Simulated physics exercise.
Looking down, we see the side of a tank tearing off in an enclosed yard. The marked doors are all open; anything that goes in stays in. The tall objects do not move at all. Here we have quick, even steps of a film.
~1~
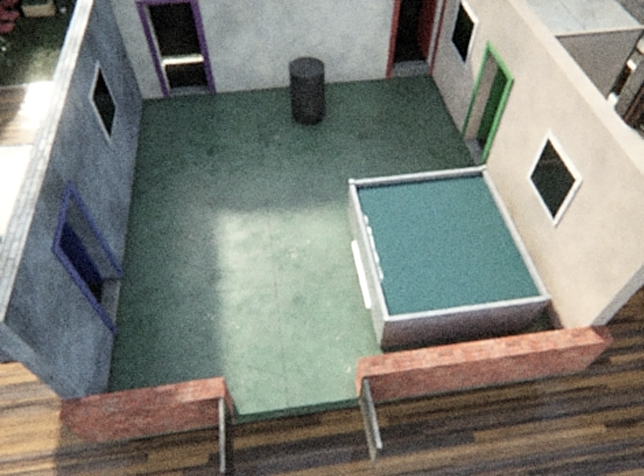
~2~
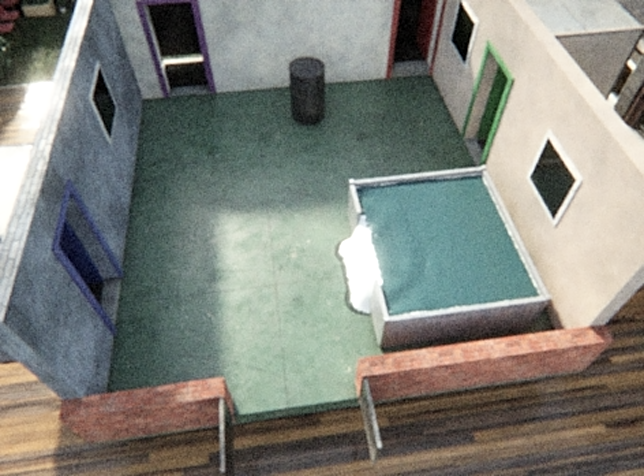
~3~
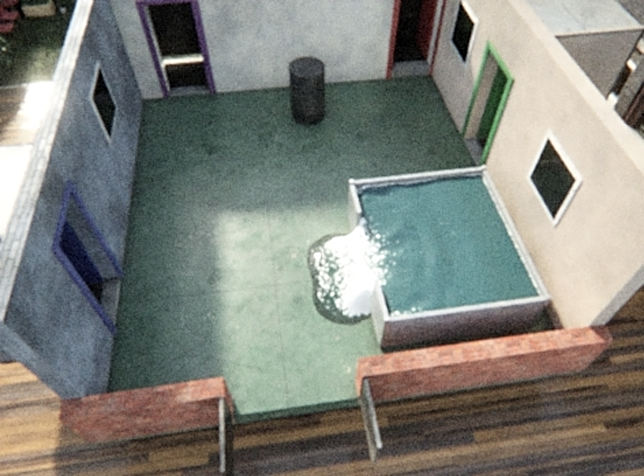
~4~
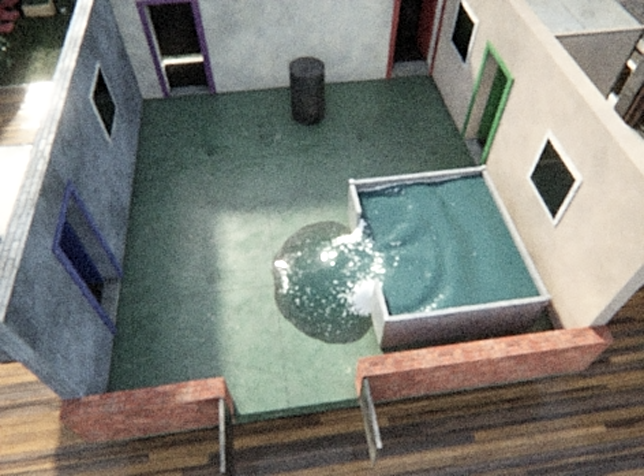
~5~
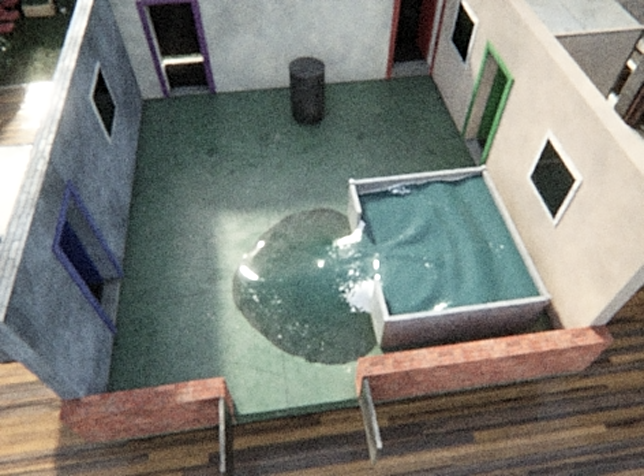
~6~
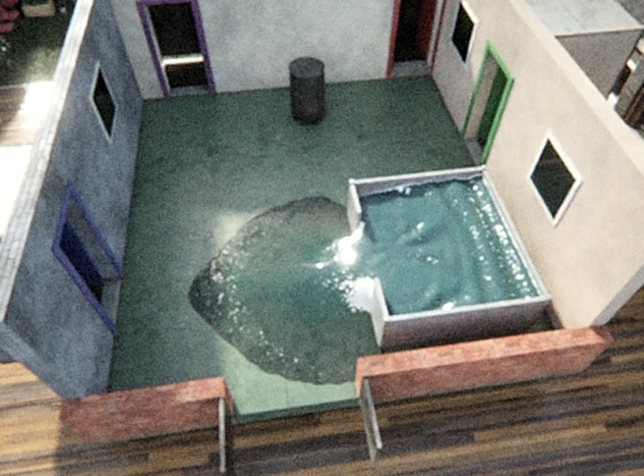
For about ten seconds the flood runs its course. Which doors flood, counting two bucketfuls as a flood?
In the end the purple door will let in too much. The red door will let in an allowed amount. The blue door will let in too much. The green door will let in an allowed amount.
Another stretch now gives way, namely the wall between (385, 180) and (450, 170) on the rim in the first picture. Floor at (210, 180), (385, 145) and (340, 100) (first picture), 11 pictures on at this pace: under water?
Point by point: Untouched, swamped and swamped.
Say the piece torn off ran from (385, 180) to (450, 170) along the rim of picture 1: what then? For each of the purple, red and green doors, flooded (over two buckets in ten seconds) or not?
The purple door tops the limit; the red door tops the limit; the green door tops the limit.
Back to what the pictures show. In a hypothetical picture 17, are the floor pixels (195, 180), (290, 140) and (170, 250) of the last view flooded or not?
First swamped, then spared, then swamped.
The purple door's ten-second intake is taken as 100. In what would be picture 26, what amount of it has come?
Something like 0 in a hundred.
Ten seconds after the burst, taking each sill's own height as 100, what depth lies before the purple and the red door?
Some 220 percent and then some 40 percent.
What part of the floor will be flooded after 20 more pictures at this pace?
My guess is around 50 in a hundred.
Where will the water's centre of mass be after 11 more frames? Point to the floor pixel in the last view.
The water's middle lies around (345, 273).
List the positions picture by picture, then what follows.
In the first picture, the open tank at (440, 238) is whole and still.
In the second picture, the front is at (345, 243), out from the gap at (367, 263).
In the third picture, the front is at (314, 249), out from the gap at (367, 266).
In the fourth picture, the front is at (276, 271), out from the gap at (367, 266).
In the fifth picture, water pours out at (367, 266) and has run to (239, 276).
In the sixth picture, the front is at (198, 284), out from the gap at (367, 266).
A moment on, water covers 35 % of the floor; the purple door not reached, the red door not reached, the blue door over two buckets in, the green door not reached.
Next, water covers 40 % of the floor; the purple door not reached, the red door not reached, the blue door far over two buckets in, the green door not reached.
Then, water covers 50 % of the floor; the purple door under two buckets in, the red door not reached, the blue door far over two buckets in, the green door not reached.
Later, water covers 60 % of the floor; the purple door far over two buckets in, the red door not reached, the blue door far over two buckets in, the green door not reached.
In the end, water covers 90 % of the floor; the purple door far over two buckets in, the red door wet at the sill, nothing in, the blue door far over two buckets in, the green door wet at the sill, nothing in.
